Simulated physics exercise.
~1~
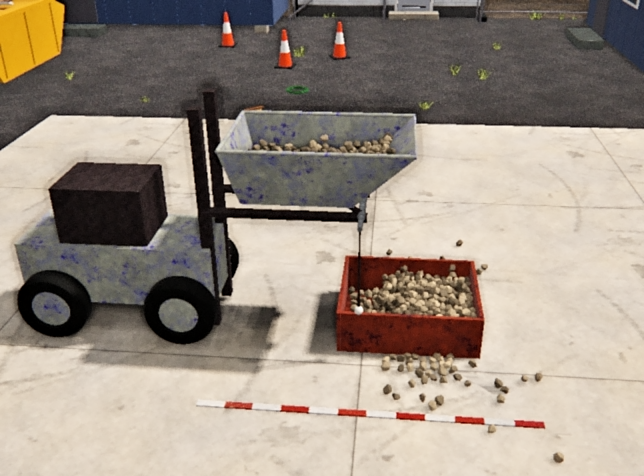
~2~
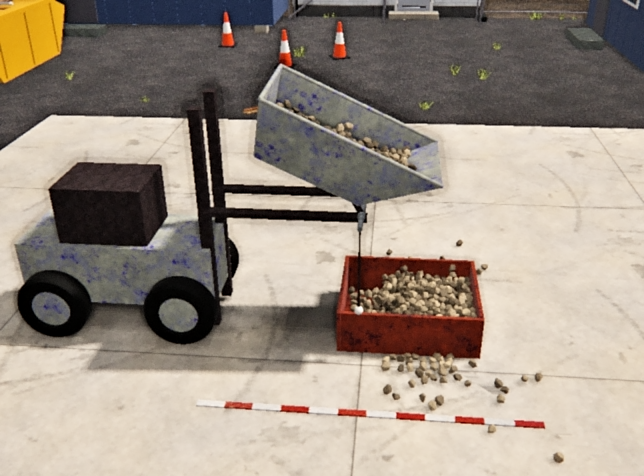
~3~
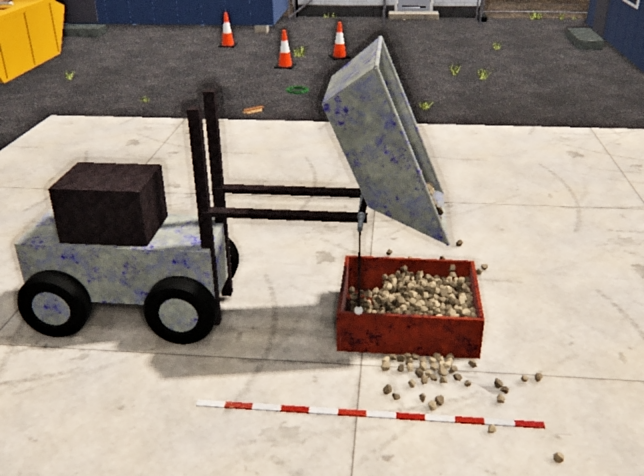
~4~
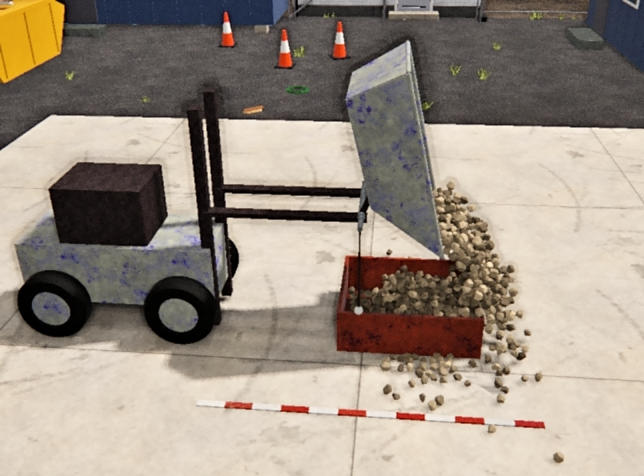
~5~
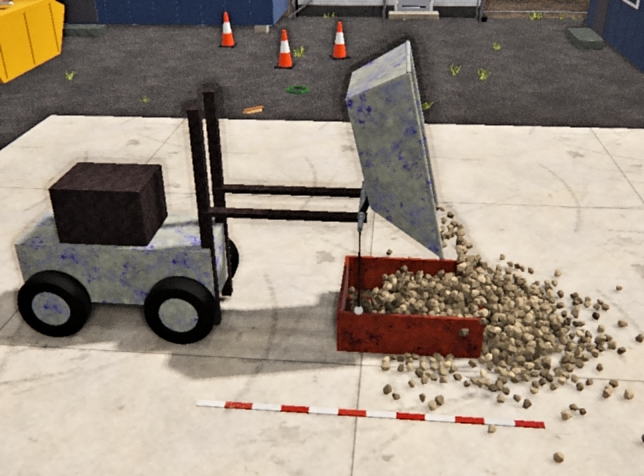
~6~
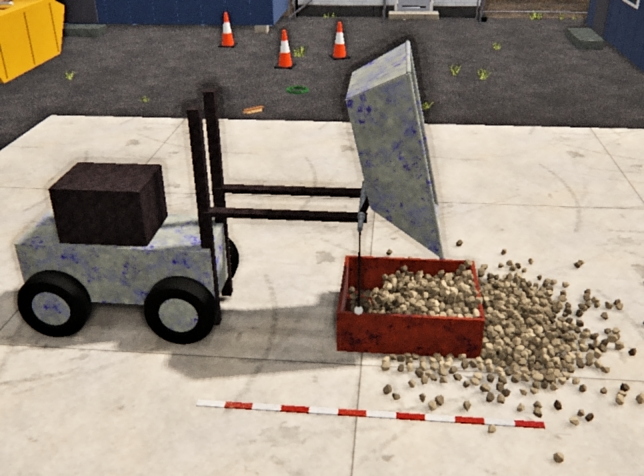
We see a fork truck tip its raised grey skip steeply to the right above a red bin already heaped with stones, until the load pours out, mostly spilling over the bin's right side and spreading across the pale concrete, leaving the skip tilted and the bin still full.
